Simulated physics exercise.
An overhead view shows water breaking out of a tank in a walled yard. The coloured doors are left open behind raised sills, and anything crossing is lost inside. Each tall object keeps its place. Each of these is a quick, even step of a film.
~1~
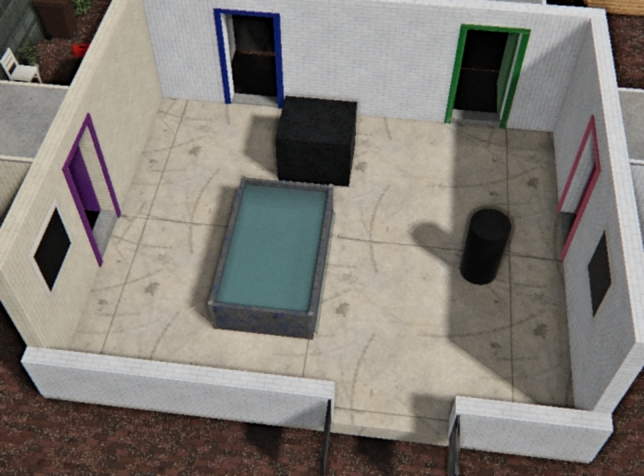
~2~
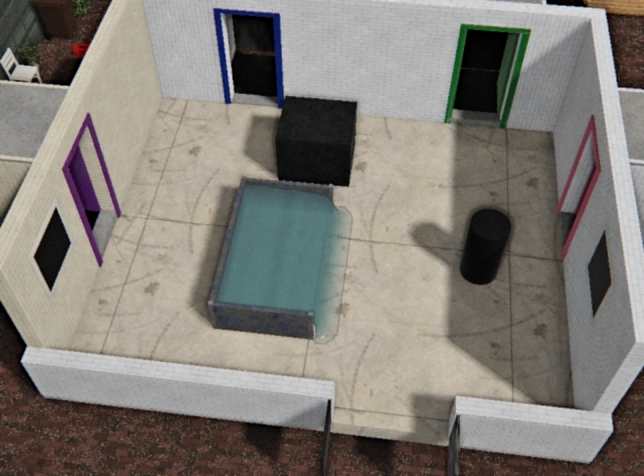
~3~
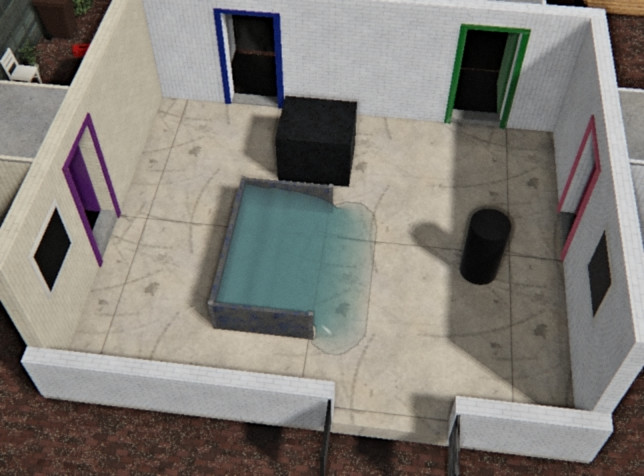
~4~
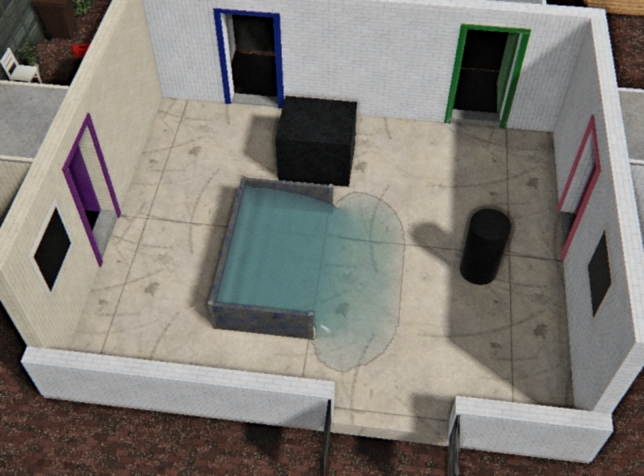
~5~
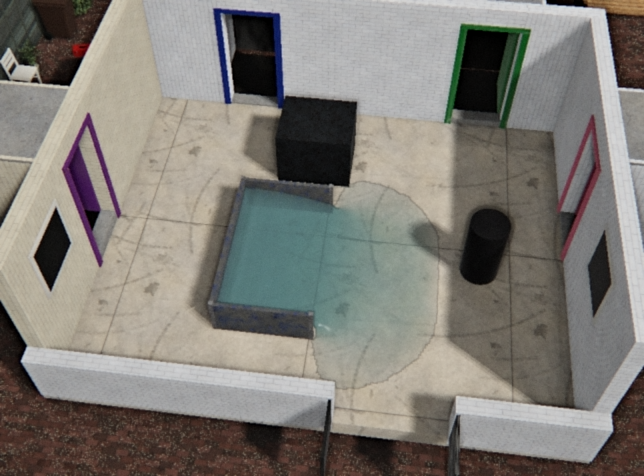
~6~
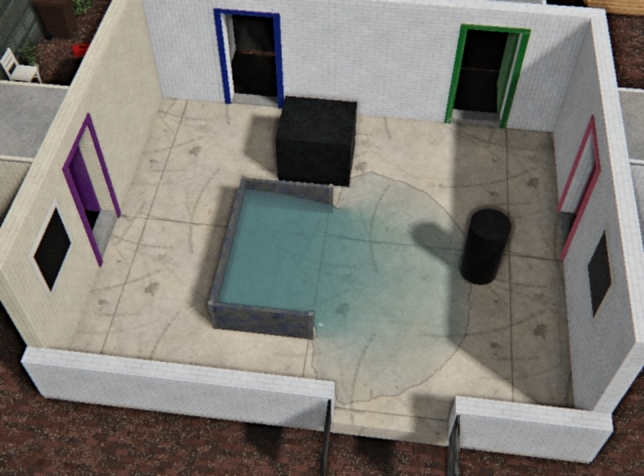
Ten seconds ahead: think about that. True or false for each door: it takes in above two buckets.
The pink door, true; the blue door, false; the green door, false; the purple door, false.
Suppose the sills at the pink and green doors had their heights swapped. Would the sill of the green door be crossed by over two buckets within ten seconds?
My reading: Green door floods.
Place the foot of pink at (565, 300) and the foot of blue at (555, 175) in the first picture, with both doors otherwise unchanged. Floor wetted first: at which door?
Going by the pictures, it's the one in pink.
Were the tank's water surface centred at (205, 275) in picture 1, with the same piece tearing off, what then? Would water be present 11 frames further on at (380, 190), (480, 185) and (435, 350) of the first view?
Points in turn: Inundated; inundated; inundated.
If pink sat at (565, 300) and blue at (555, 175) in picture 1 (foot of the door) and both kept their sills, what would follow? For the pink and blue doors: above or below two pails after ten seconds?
Pink door: Exceeds the limit; blue door: Exceeds the limit.
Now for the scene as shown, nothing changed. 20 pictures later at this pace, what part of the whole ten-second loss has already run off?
Approximately 40 in a hundred, I think.
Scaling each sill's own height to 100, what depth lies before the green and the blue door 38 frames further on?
The first sits near 70 in a hundred and the second near 20 in a hundred.
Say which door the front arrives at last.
Answer - the purple door.
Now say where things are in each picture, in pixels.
The water tank at (275, 245) is whole and still, in the first picture.
The front is at (343, 212), out from the gap at (320, 263), in the second picture.
Water pours out at (320, 265) and has run to (362, 208), in the third picture.
The front is at (363, 198), out from the gap at (320, 266), in the fourth picture.
The front is at (402, 199), out from the gap at (320, 266), in the fifth picture.
The front is at (461, 241), out from the gap at (320, 266), in the sixth picture.
A moment on, water covers 40 % of the floor; the pink door wet at the sill, nothing in, the blue door not reached, the green door not reached, the purple door not reached.
Next, water covers 45 % of the floor; the pink door over two buckets in, the blue door not reached, the green door not reached, the purple door not reached.
Then, water covers 45 % of the floor; the pink door far over two buckets in, the blue door not reached, the green door wet at the sill, nothing in, the purple door not reached.
Later, water covers 65 % of the floor; the pink door far over two buckets in, the blue door not reached, the green door wet at the sill, nothing in, the purple door not reached.
In the end, water covers 85 % of the floor; the pink door far over two buckets in, the blue door wet at the sill, nothing in, the green door wet at the sill, nothing in, the purple door wet at the sill, nothing in.
